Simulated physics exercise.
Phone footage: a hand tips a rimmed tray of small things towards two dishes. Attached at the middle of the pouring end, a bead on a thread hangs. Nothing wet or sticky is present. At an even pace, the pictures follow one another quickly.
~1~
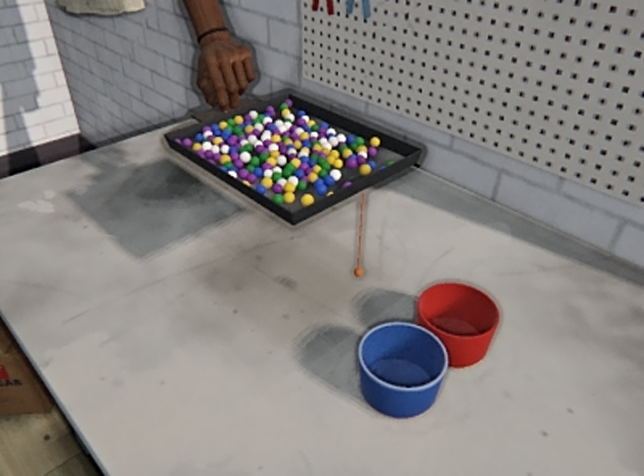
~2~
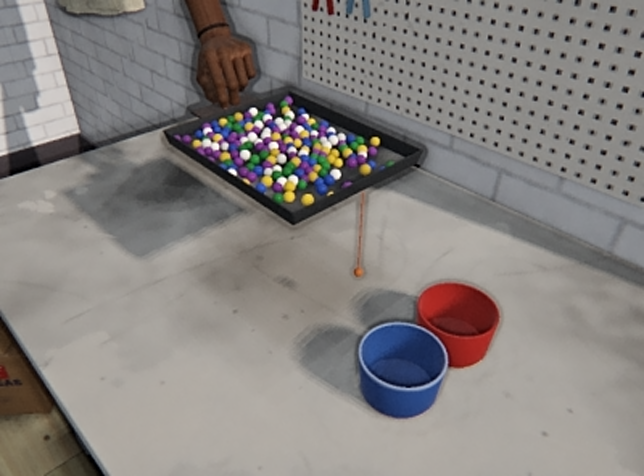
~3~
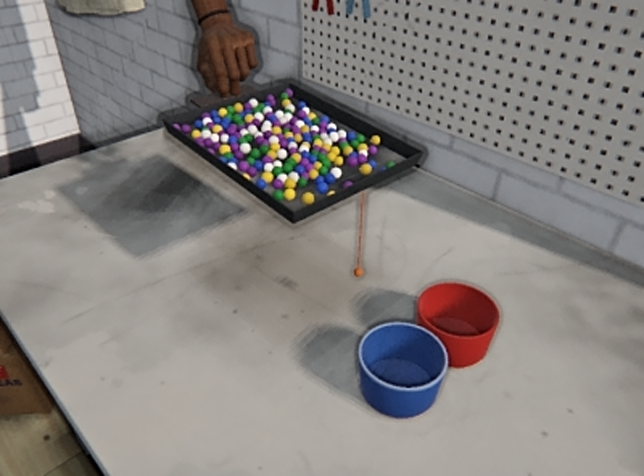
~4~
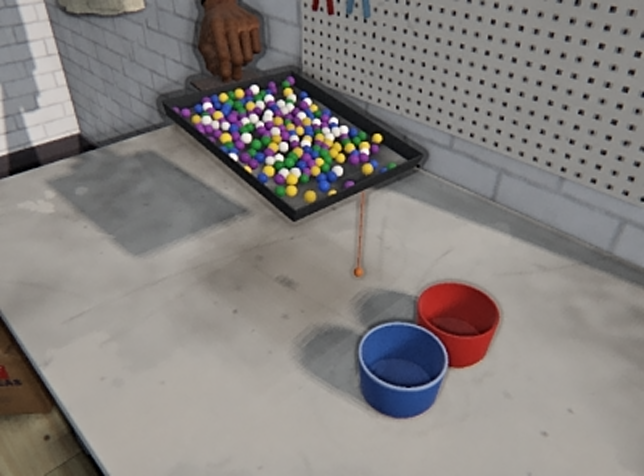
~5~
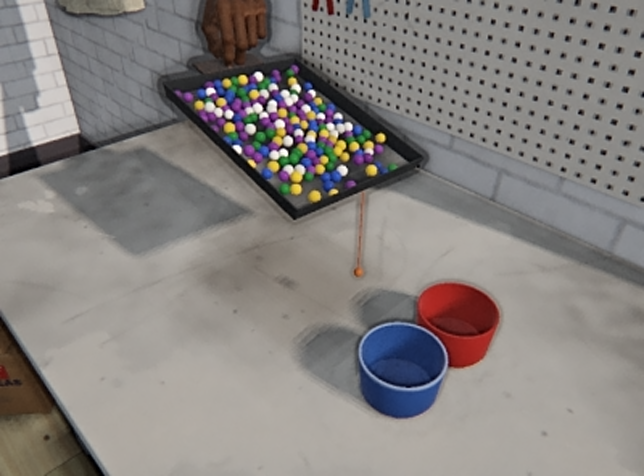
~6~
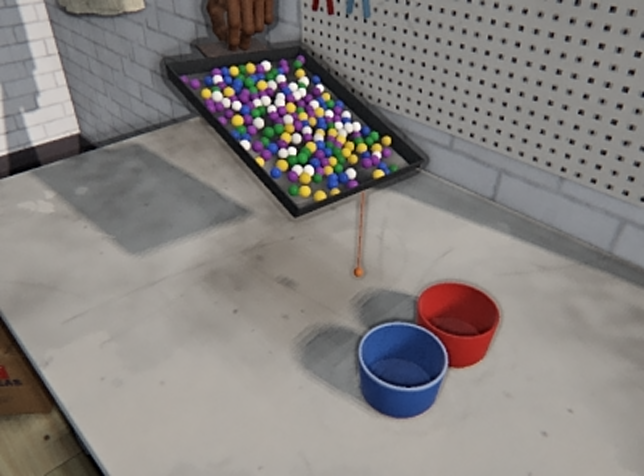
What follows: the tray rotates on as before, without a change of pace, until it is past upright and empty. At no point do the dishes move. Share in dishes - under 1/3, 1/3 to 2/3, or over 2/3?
Between both dishes you'd find a little less than a third or even fewer.
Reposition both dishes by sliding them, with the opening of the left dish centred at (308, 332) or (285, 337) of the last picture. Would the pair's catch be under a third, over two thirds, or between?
Try 1 - under a third; try 2 - under a third.
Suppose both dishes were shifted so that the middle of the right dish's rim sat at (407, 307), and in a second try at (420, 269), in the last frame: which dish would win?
Trial 1: The one on the right side. Trial 2: The one on the right side.
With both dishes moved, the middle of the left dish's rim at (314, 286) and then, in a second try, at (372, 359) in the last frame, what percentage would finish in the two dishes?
Close to 0 in a hundred, then close to 10 in a hundred.
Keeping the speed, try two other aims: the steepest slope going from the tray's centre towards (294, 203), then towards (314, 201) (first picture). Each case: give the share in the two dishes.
About 0 % and 0 %.
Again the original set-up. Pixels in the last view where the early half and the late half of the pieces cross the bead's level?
Close to (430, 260), then close to (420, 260).
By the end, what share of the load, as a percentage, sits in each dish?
0 per cent goes to the left dish and 0 per cent to the right dish.
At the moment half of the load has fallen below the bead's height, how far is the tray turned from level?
Near 85 degrees.
Shortly afterwards, tray tipped steeply; near two thirds on the tray; only a few in the right dish; a little outside both; near a quarter in the air.
Next, tray tipped past a quarter turn; only a few on the tray; only a few in the left dish; only a few in the right dish; the bulk outside both; a little in the air.
Some moments later, tray tipped past a quarter turn; only a few in the left dish; only a few in the right dish; all but a few outside both.
In the end, tray tipped past a quarter turn; only a few in the left dish; only a few in the right dish; all but a few outside both.
